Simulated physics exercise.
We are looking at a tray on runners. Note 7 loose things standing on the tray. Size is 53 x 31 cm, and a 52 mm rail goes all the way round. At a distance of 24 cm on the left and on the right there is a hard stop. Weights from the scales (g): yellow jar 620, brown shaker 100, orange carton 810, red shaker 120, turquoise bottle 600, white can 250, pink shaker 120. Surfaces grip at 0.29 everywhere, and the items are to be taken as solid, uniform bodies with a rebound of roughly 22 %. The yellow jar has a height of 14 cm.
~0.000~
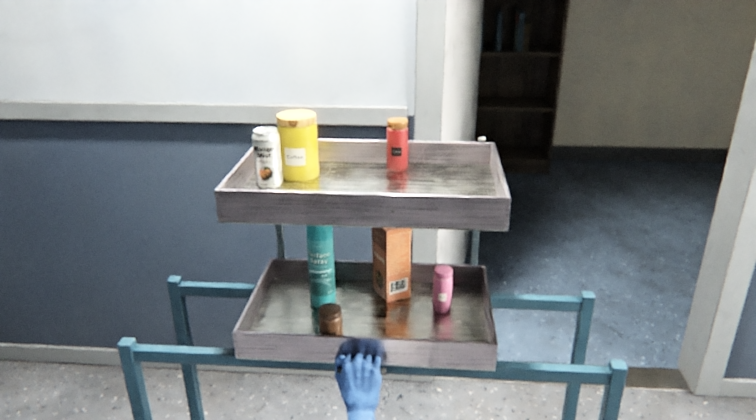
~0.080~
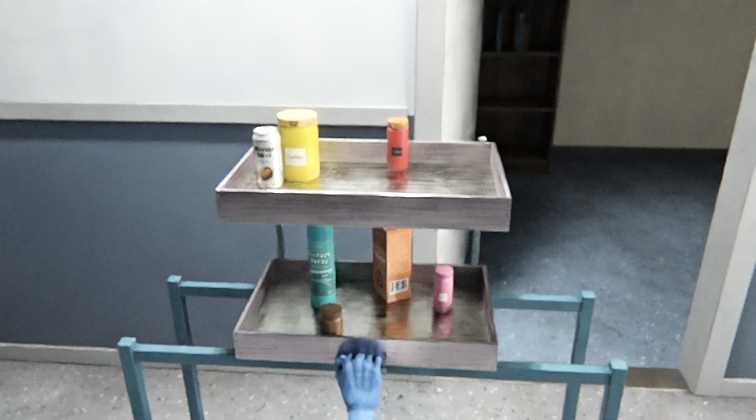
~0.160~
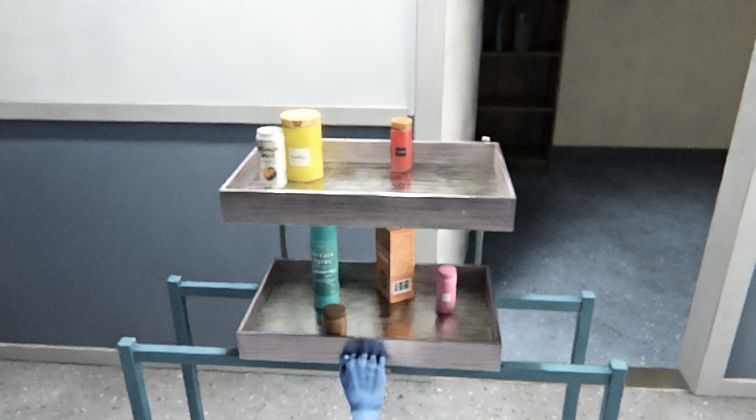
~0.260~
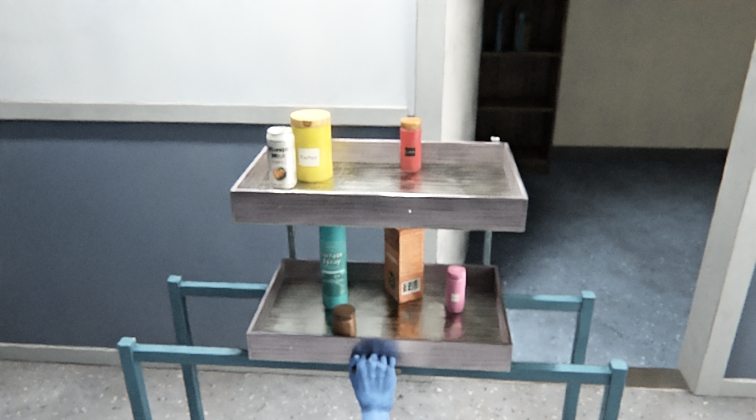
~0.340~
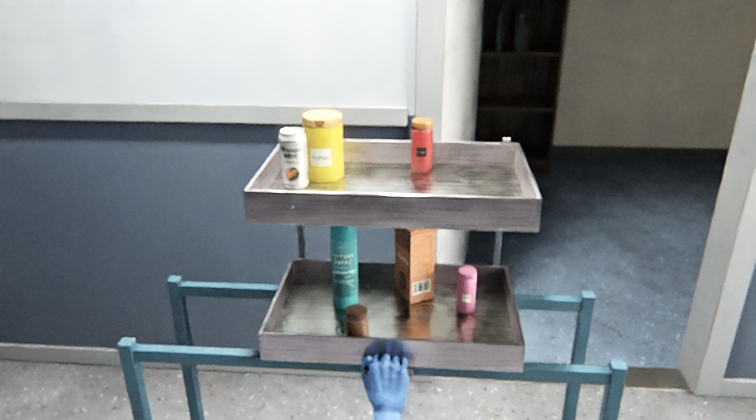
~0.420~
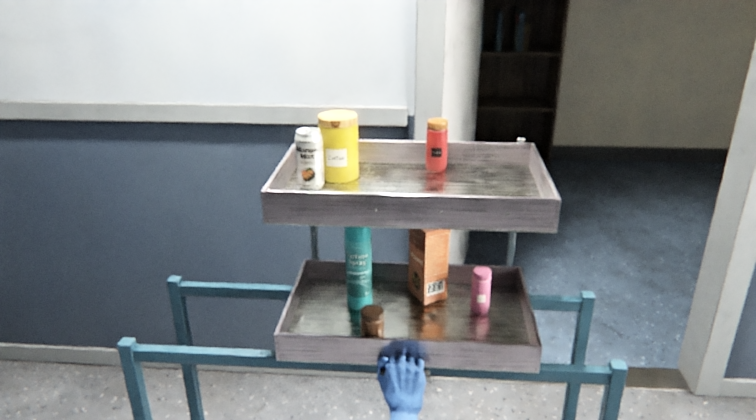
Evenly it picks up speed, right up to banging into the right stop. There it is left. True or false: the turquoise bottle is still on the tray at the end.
True.
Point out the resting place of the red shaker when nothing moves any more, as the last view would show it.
Roughly at (547, 147) in the last picture.
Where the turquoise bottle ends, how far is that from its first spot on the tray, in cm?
Around 24 centimetres.
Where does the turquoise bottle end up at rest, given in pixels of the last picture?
Somewhere around (512, 322).
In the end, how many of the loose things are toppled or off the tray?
That comes to 1.
After 0.72 s, tray 24 cm right; turquoise bottle moved 3 cm near (439, 256); orange carton moved 3 cm; brown shaker moved 3 cm.
After 0.82 s, tray 24 cm right; turquoise bottle 12° off upright near (459, 256); orange carton moved 8 cm; pink shaker moved 8 cm.
After 0.92 s, tray 24 cm right; turquoise bottle 27° off upright near (476, 258); orange carton moved 9 cm; brown shaker moved 9 cm.
After 1.22 s, tray 24 cm right; turquoise bottle on its side near (516, 308); orange carton moved 10 cm; brown shaker moved 9 cm.
In the end (3.4 s), toppled on the tray, turquoise bottle; not toppled but over 5 cm from the start, yellow jar, brown shaker, orange carton, red shaker, white can and pink shaker. In the last view, turquoise bottle near (512, 322).
